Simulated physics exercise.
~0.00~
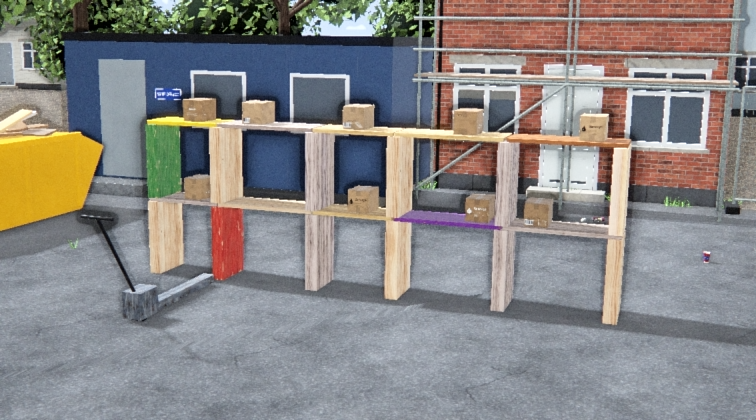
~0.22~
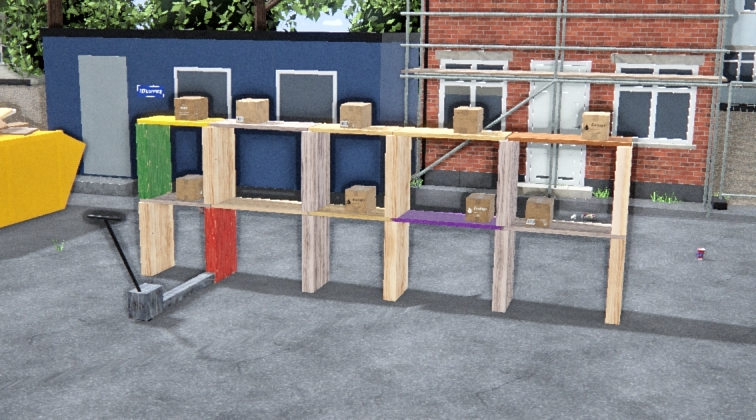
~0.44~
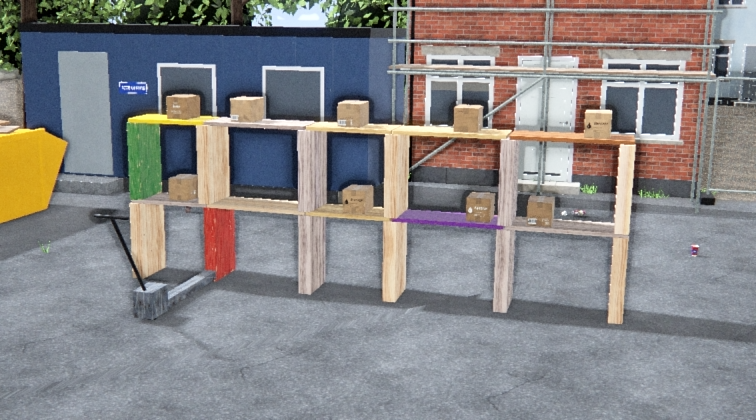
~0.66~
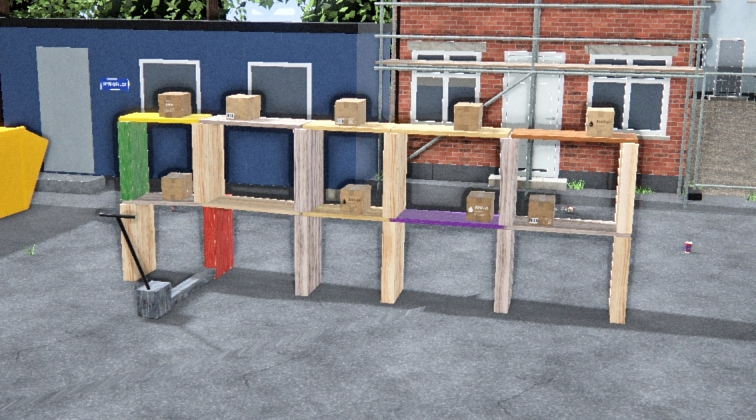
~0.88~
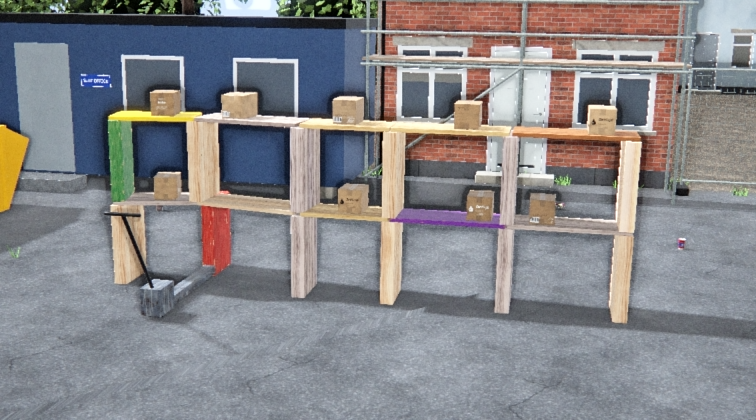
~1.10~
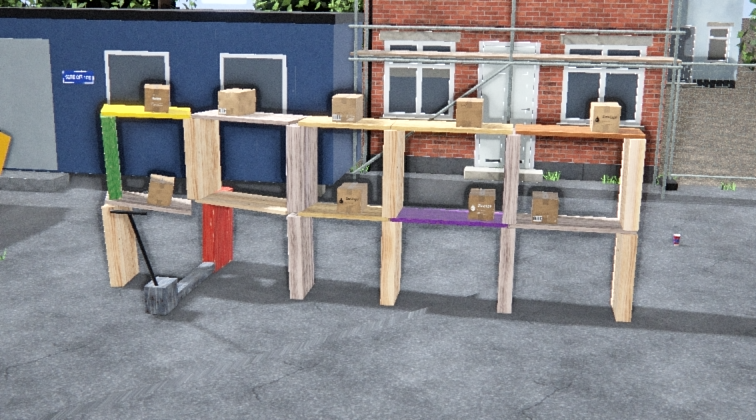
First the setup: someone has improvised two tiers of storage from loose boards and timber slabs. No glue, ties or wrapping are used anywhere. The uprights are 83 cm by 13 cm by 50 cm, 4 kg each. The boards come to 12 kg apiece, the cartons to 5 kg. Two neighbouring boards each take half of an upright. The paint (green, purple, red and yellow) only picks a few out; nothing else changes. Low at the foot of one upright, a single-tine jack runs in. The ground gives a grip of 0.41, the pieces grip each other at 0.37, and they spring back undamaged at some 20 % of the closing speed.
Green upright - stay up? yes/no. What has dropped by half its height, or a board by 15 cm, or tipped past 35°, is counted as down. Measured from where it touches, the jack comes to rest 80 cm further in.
No.
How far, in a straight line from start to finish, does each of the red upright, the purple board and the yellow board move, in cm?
Start to finish, close to red 80, purple 0, yellow 160 centimetres.
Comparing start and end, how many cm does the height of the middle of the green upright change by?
It finishes some 120 cm lower than at the start.
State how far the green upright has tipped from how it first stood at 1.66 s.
About 50°.
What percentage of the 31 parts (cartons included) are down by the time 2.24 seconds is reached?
40 percent by then.
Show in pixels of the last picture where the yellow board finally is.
Near (154, 263).
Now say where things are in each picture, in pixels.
In the first picture (places mark the middle of the side facing us; the camera moves round a little), jack tip (209, 278) 19 cm short; green upright (169, 159); yellow board (181, 124); red upright (233, 239); nothing disturbed.
Jack tip (211, 277) 23 mm short; green upright (160, 159), in the second picture.
Jack tip (212, 275) 15 cm in; green upright (150, 159); red upright (225, 239) shifted 14 cm; 5 disturbed, none down, in the third picture.
Jack tip (212, 273) 32 cm in; green upright (140, 158) shifted 21 mm; red upright (224, 236) shifted 31 cm; 10 disturbed, none down, in the fourth picture.
Jack tip (212, 270) 49 cm in; green upright (128, 158) shifted 41 mm; red upright (222, 233) shifted 48 cm; 10 disturbed, none down, in the fifth picture.
Jack tip (212, 267) 66 cm in; green upright (118, 153) leaning 3°; red upright (224, 230) shifted 66 cm; yellow board (147, 115) leaning 4°; steepest lean 11°, the board at (149, 208); 11 disturbed, none down, in the sixth picture.
After 1.66 s, 7 of the 31 pieces down; green upright leaning 52°, 69 cm lower; yellow board leaning 49°, 48 cm lower.
After 2.24 s, 12 of the 31 pieces down; green upright leaning 72°, 1.06 m lower; yellow board leaning 5°, 1.51 m lower.
At rest (4.1 s), 12 of the 31 pieces down; green upright on its side; yellow board leaning 28°, 1.55 m lower; red upright shifted 82 cm. As the last picture would show them, middles, green upright near (88, 296), yellow board near (154, 263).
